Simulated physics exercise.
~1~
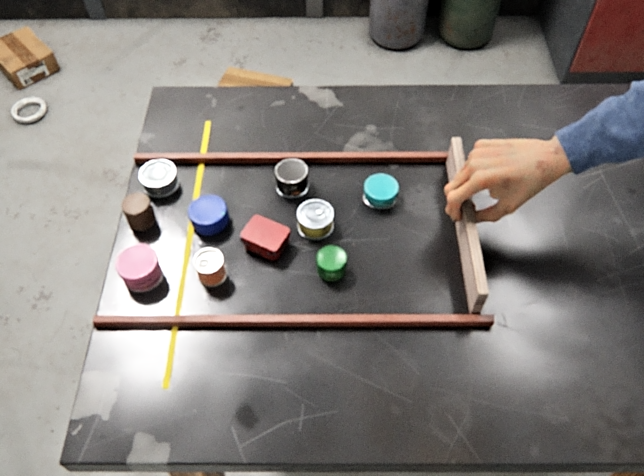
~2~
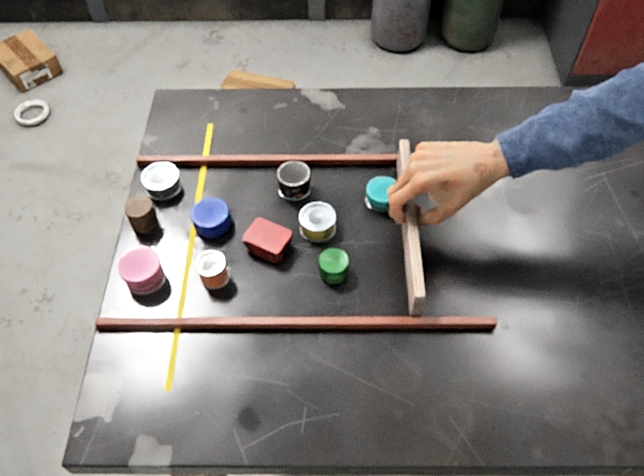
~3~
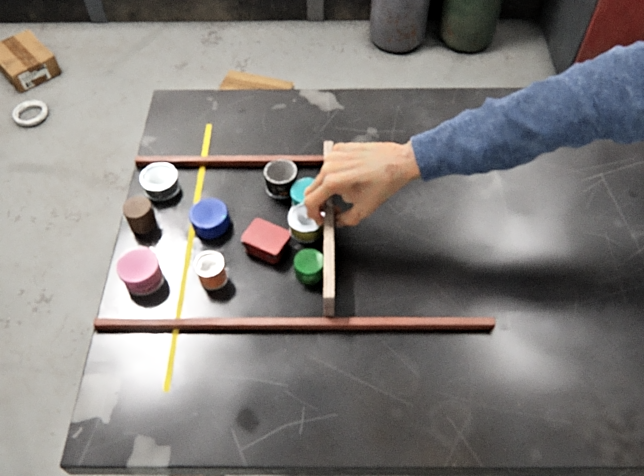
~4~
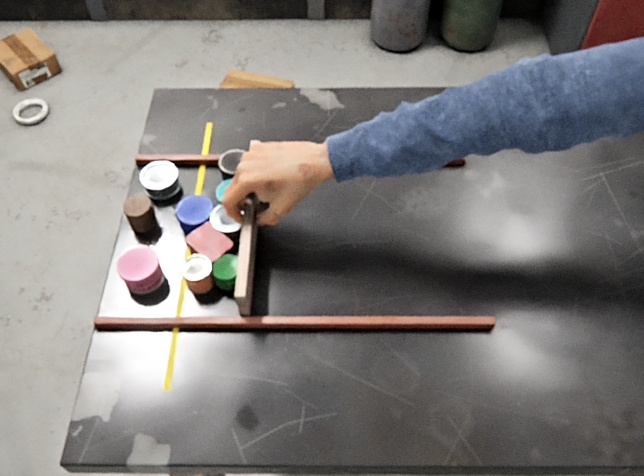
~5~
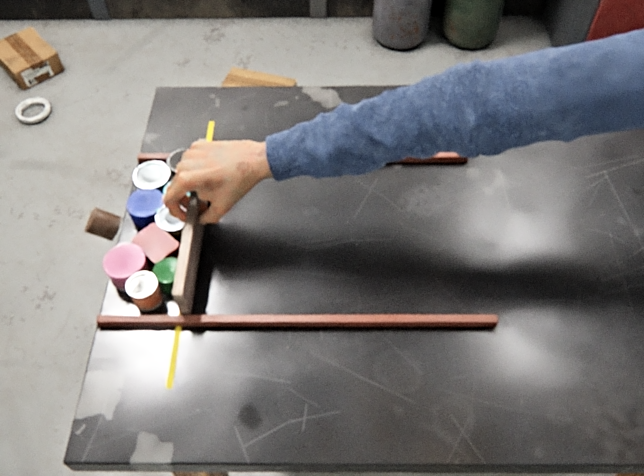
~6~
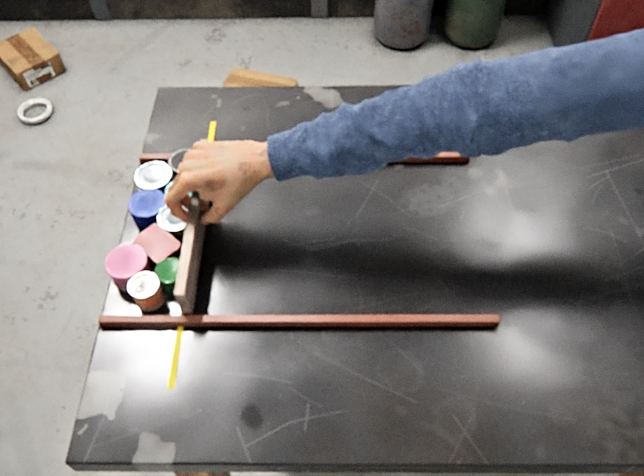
A hand sweeping scattered tins and lids leftward with a board, bunching them at the table's edge as a brown one drops off.
